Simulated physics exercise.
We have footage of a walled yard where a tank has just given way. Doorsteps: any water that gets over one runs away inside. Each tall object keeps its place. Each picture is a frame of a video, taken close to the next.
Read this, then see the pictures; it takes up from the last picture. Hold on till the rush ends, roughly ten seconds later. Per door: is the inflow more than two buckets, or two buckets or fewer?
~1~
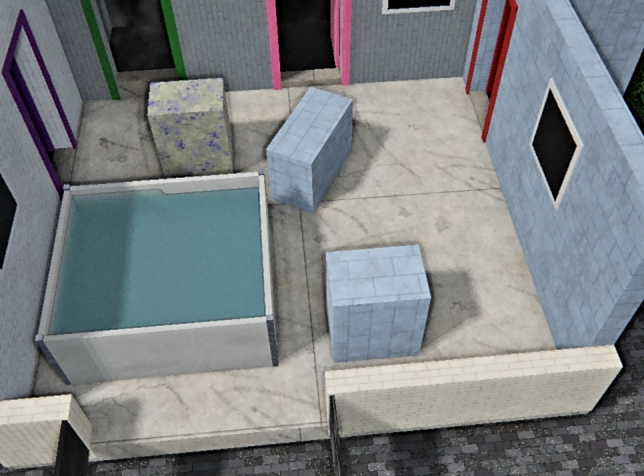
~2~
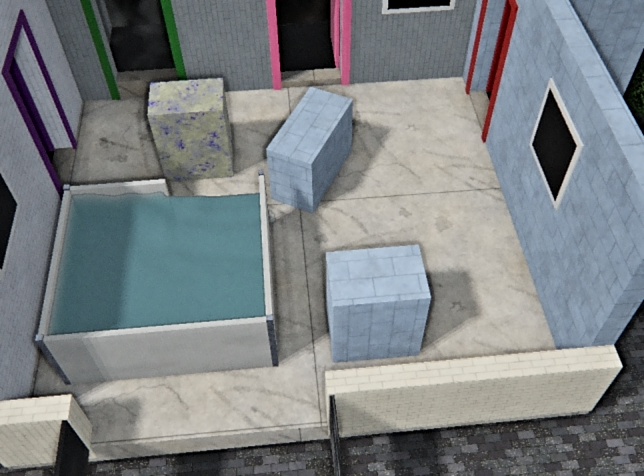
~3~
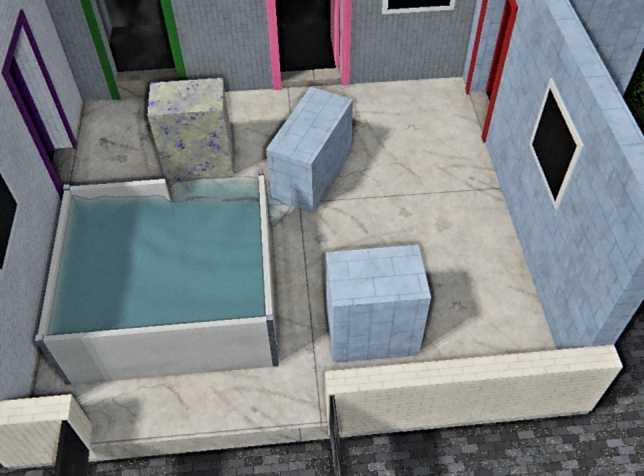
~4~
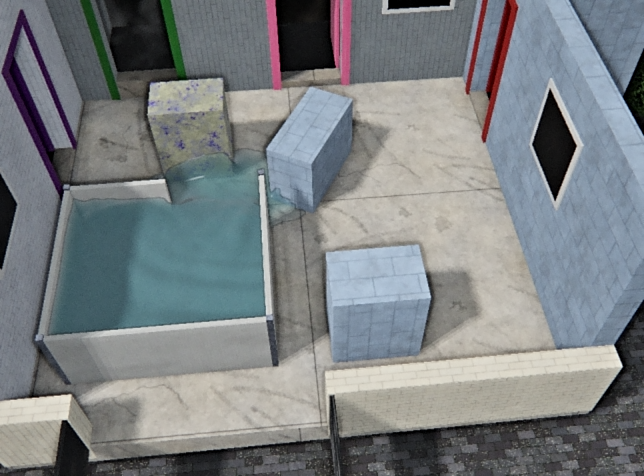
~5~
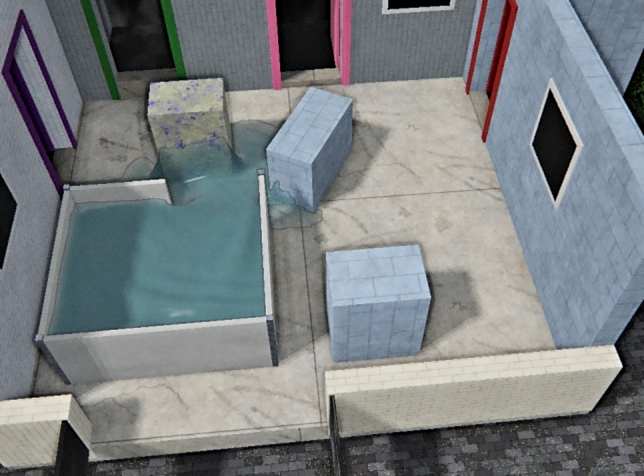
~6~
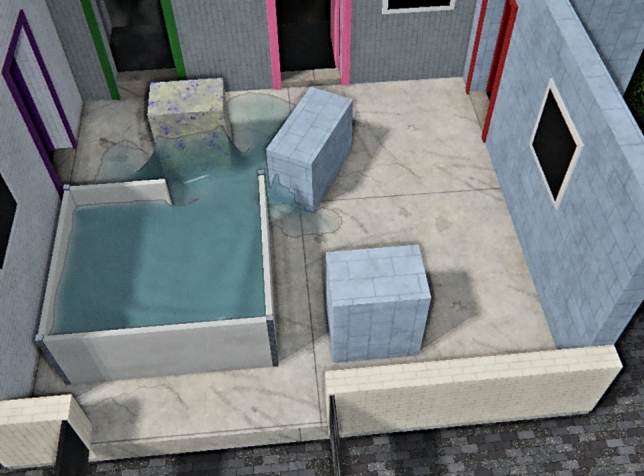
The pink door will be over the cap, the green door will be at or under the cap, the purple door will be over the cap, the red door will be over the cap.
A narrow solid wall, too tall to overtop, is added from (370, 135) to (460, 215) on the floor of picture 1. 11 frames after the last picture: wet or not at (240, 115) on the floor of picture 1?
Answer: That point is waterlogged.
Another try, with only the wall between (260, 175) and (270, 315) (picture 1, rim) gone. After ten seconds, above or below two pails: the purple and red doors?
The purple door tops the limit and the red door tops the limit.
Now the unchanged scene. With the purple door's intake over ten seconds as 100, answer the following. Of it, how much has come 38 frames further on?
Near 85 in a hundred.
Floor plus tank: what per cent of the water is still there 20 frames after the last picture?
I'd put it near 84 %.
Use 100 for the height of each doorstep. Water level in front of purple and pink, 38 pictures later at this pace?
First around 310 percent, second around 130 percent.
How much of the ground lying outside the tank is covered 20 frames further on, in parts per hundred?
Near 75 in a hundred.
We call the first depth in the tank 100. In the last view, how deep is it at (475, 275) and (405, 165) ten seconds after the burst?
First spot 12 percent, second 6 percent.
A moment on, water covers 35 % of the floor; the pink door over two buckets in, the green door not reached, the purple door over two buckets in, the red door not reached.
Next, water covers 55 % of the floor; the pink door far over two buckets in, the green door wet at the sill, nothing in, the purple door far over two buckets in, the red door wet at the sill, nothing in.
Then, water covers 75 % of the floor; the pink door far over two buckets in, the green door wet at the sill, nothing in, the purple door far over two buckets in, the red door over two buckets in.
Later, water covers 95 % of the floor; the pink door far over two buckets in, the green door wet at the sill, nothing in, the purple door far over two buckets in, the red door far over two buckets in.
In the end, water covers 100 % of the floor; the pink door far over two buckets in, the green door wet at the sill, nothing in, the purple door far over two buckets in, the red door far over two buckets in.
